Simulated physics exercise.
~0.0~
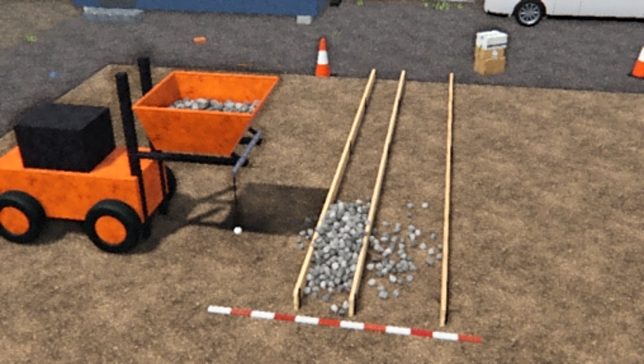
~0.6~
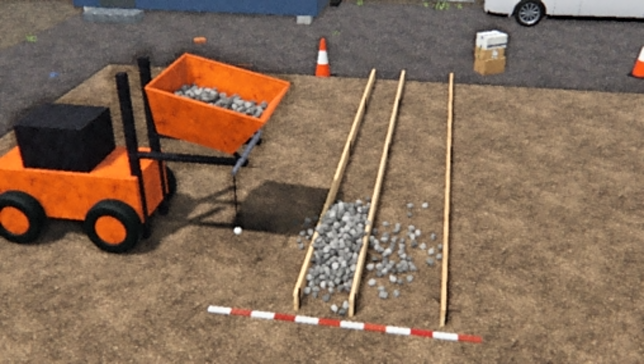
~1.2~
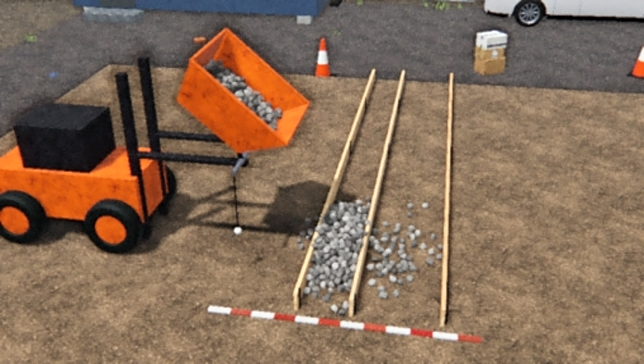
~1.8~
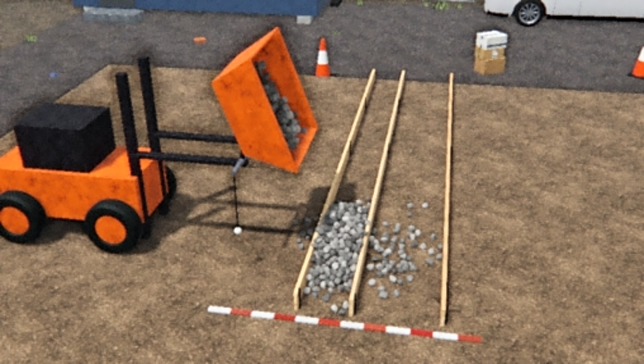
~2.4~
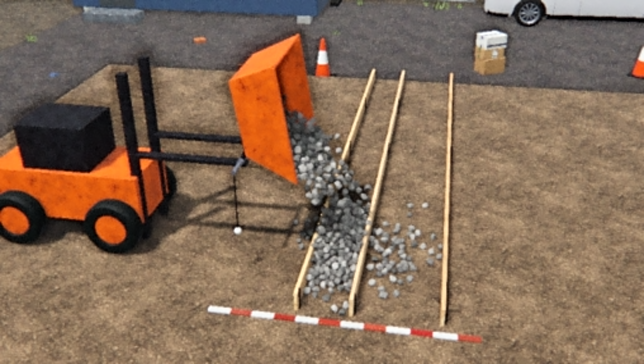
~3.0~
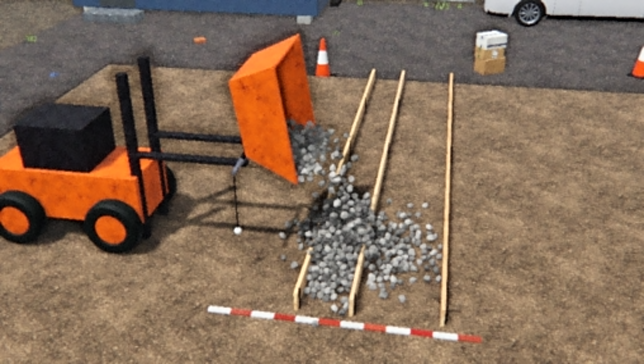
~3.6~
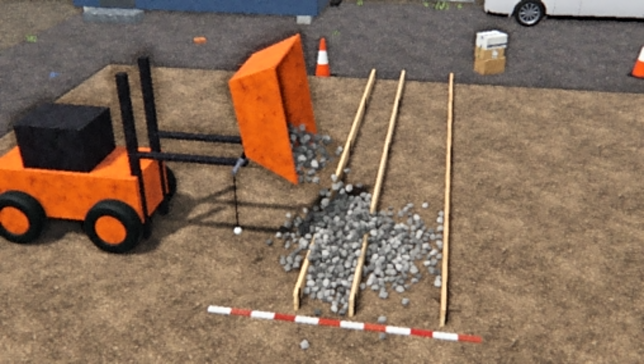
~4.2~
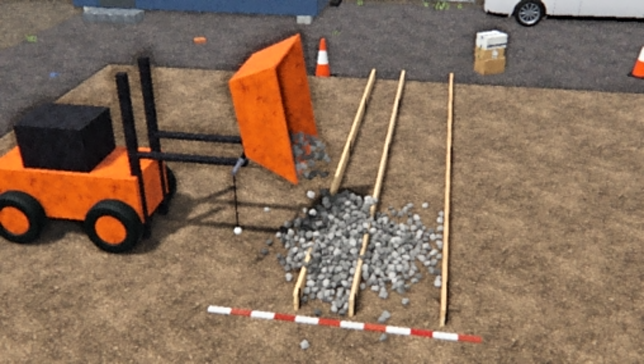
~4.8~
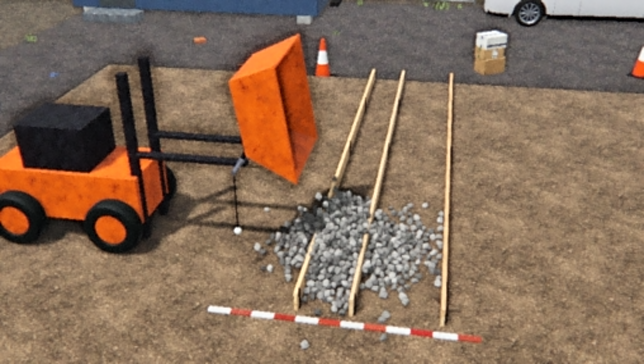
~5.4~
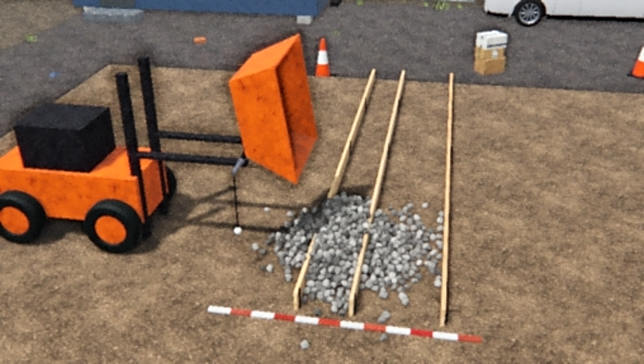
The orange skip on a small fork truck tipped steeply to the right and poured its grey stones onto the pile already lying between the wooden planks, spreading them over both strips and a little outside, until it hung empty above the wider heap.
